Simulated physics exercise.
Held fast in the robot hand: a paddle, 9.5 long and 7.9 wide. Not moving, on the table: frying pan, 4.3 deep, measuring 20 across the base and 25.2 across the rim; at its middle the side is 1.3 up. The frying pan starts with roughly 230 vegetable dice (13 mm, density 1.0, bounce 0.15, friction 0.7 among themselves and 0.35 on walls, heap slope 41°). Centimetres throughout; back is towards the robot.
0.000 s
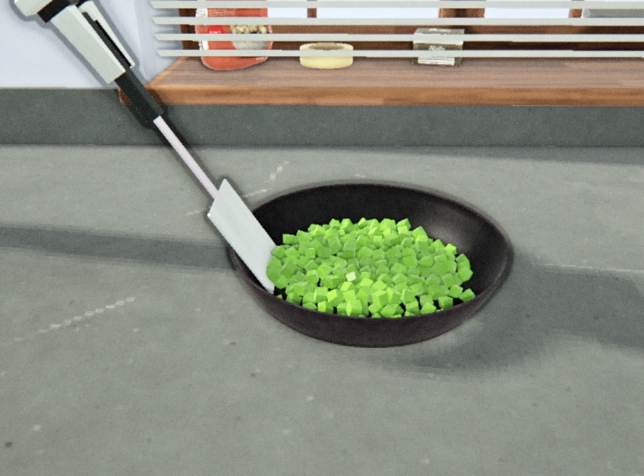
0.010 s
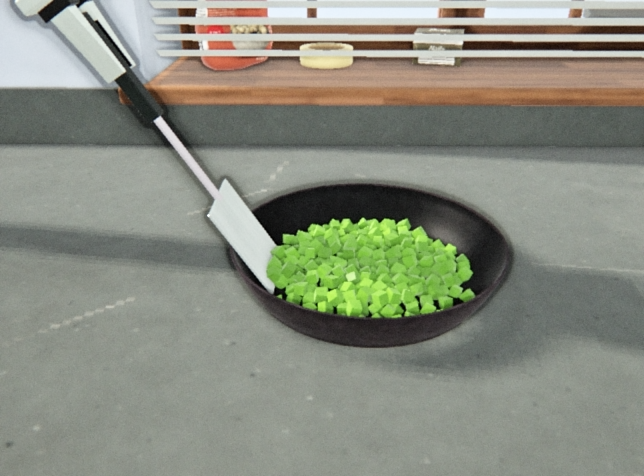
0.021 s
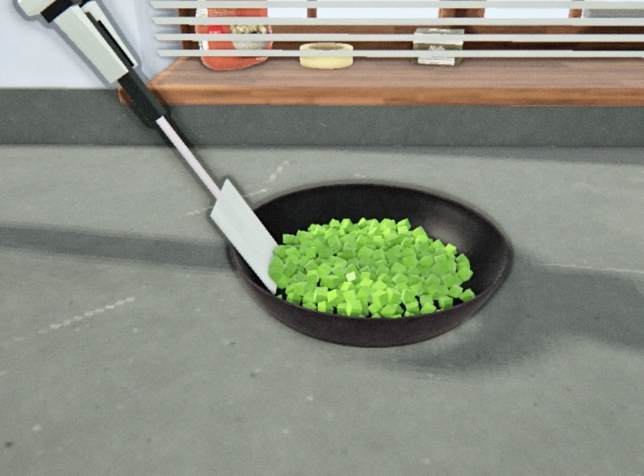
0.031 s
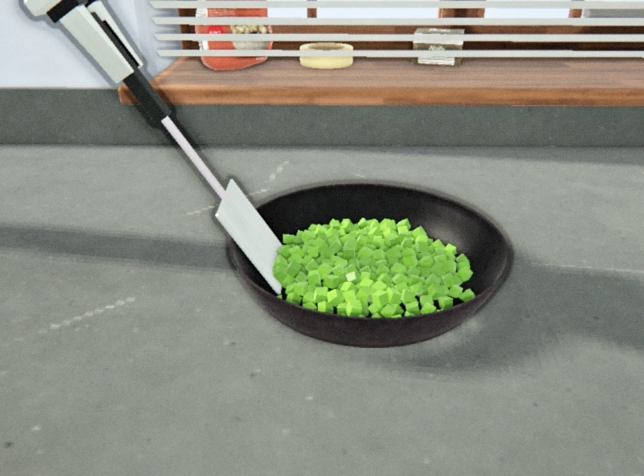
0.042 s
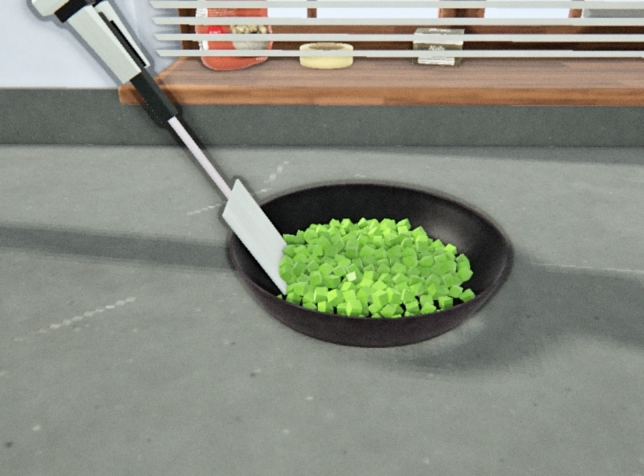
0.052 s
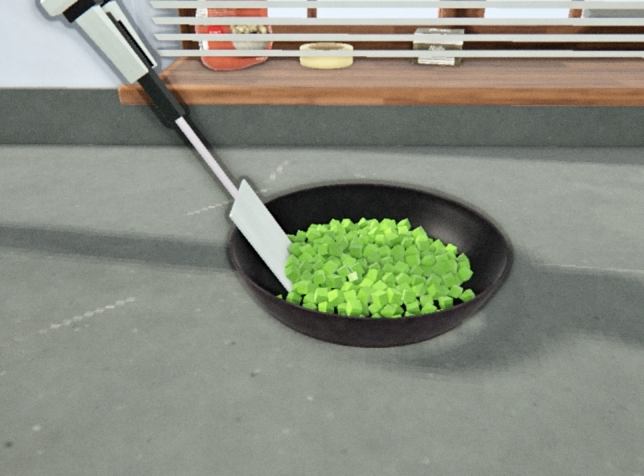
The clip shows a black frying pan of bright green vegetable dice on a grey tabletop as a robot-held spatula, angled in from the upper left, slides slightly right along the pile's left edge while the pan stays still.
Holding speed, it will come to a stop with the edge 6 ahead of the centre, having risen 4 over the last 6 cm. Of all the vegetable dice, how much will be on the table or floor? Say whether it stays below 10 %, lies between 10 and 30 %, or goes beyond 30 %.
It stays below 10 %.
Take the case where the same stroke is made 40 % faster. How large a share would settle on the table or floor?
About 10 per cent.
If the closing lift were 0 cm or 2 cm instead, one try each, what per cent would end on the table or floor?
0 and 0 per cent.
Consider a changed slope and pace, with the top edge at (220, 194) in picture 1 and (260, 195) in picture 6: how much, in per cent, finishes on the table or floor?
About 20 per cent.
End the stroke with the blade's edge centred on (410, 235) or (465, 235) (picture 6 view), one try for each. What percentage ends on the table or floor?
About 0 and 25 per cent.
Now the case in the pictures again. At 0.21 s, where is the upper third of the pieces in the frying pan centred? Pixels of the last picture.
The middle sits at approx. (422, 248).
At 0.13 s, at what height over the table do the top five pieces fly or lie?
I'd put them at about 4 centimetres above the table.
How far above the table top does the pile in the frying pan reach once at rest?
Some 5.5 cm above the table.
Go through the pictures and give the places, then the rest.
The paddle top edge at (217, 196), sloping 58°; upper third of the load around (353, 263), from x 275 to 470, top at y 225; 232 in the frying pan, in the first picture.
The paddle top edge at (217, 196), sloping 58°; upper third of the load around (353, 263), from x 275 to 470, top at y 225, in the second picture.
The paddle top edge at (220, 196), sloping 58°; upper third of the load around (353, 263), from x 275 to 470, top at y 225, in the third picture.
The paddle top edge at (224, 196), sloping 58°; upper third of the load around (354, 263), from x 280 to 470, top at y 225, in the fourth picture.
The paddle top edge at (231, 196), sloping 58°; upper third of the load around (354, 262), from x 280 to 470, top at y 225, in the fifth picture.
The paddle top edge at (237, 196), sloping 58°; upper third of the load around (357, 262), from x 280 to 470, top at y 225; 232 in the frying pan, in the sixth picture.
After 0.13 s, sloping 58°, highest piece 4 above the table; 232 in the frying pan.
After 0.21 s, sloping 58°, highest piece 6 above the table; 232 in the frying pan.
After 0.46 s, sloping 58°, highest piece 5 above the table; 231 in the frying pan, 1 on the table or floor.
After 1.51 s, sloping 58°, highest piece 5 above the table; 231 in the frying pan, 1 on the table or floor.
In the end, 231 in the frying pan, 1 on the table or floor. That is 0 % on the table or floor.
